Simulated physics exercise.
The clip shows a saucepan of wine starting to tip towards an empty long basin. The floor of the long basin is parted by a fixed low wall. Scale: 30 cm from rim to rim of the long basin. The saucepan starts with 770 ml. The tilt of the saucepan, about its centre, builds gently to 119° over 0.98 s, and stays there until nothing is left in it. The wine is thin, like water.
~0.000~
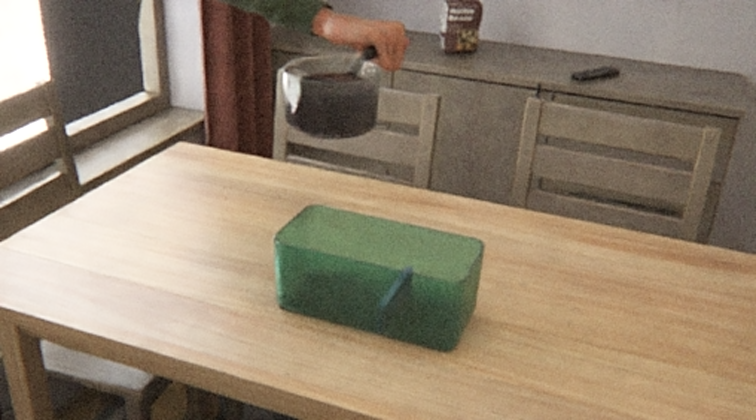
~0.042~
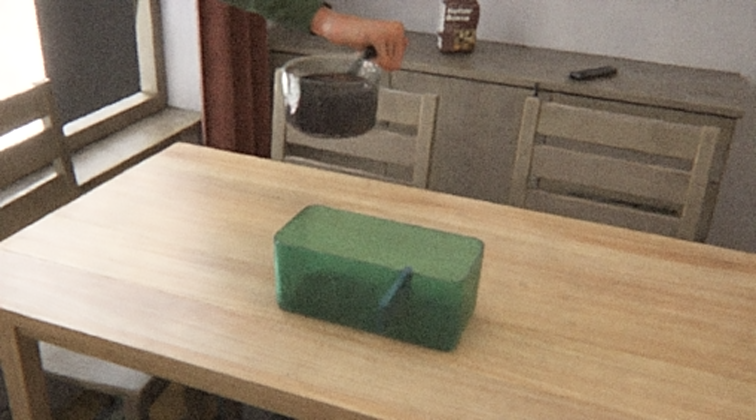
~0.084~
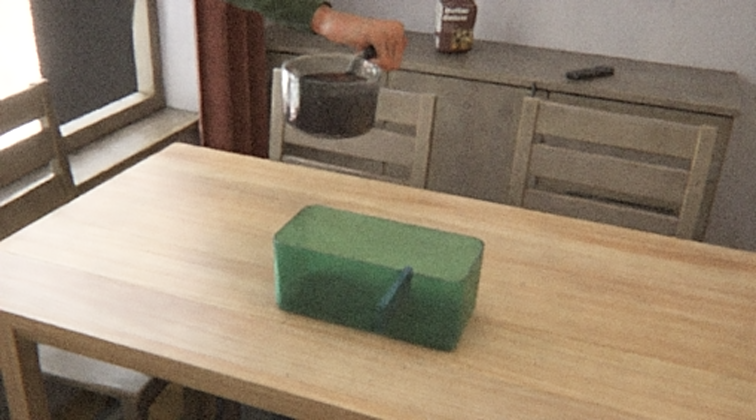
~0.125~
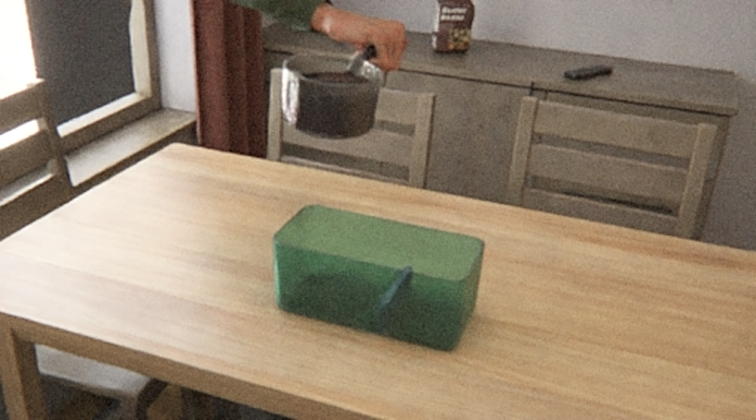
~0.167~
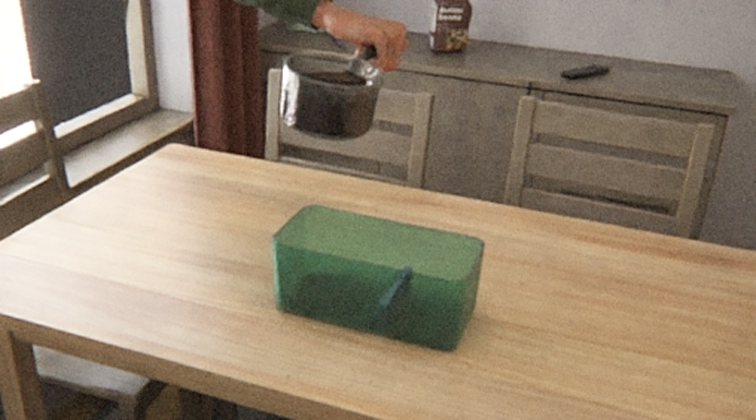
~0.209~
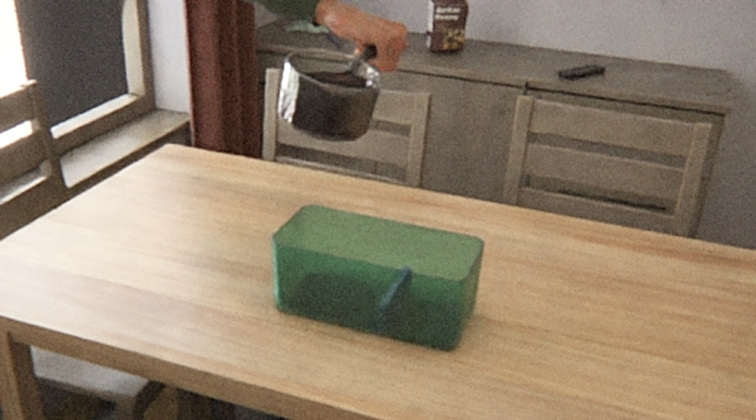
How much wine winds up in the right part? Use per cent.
Roughly 66 per cent is past the wall.
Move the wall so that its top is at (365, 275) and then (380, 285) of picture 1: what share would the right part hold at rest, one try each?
In turn about 95 and 85 per cent.
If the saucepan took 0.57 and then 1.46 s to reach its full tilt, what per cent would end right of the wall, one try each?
First 45, then 75 per cent.
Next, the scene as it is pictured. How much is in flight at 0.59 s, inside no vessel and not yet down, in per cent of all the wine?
Some 38 per cent.
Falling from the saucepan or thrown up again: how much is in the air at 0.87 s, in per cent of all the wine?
About 18 per cent.
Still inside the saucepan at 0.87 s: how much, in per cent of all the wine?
Some 7 per cent.
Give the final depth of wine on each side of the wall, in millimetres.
Left about 10 mm, right about 34 mm.
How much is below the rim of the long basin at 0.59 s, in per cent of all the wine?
Near 3 in a hundred.
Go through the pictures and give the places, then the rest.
Tilt 0°; pouring edge (376, 78); surface from (293, 79) to (375, 92); the long basin's rim runs from (291, 222) to (475, 263); the wall's top is at (396, 286), in the first frame.
Tilt 1°; pouring edge (376, 78); surface from (292, 78) to (375, 91), in the second frame.
Tilt 2°; pouring edge (377, 79); surface from (292, 78) to (375, 91), in the third frame.
Tilt 5°; pouring edge (377, 81); surface from (292, 77) to (376, 91), in the fourth frame.
Tilt 8°; pouring edge (378, 84); surface from (291, 77) to (376, 92), in the fifth frame.
Tilt 13°; pouring edge (379, 87); surface from (290, 78) to (376, 92), in the sixth frame.
By 0.59 s the tilt is 78° and 59 per cent is still to pour, 0 is left of the wall and 3 right of it.
By 0.87 s the tilt is 115° and 7 per cent is still to pour, 8 is left of the wall and 66 right of it.
By 1.16 s the tilt is 119° and 0 per cent is still to pour, 31 is left of the wall and 67 right of it.
By 1.48 s the tilt is 119° and 0 per cent is still to pour, 32 is left of the wall and 66 right of it.
At rest 32 per cent lies left of the wall, 66 right of it and 2 outside.
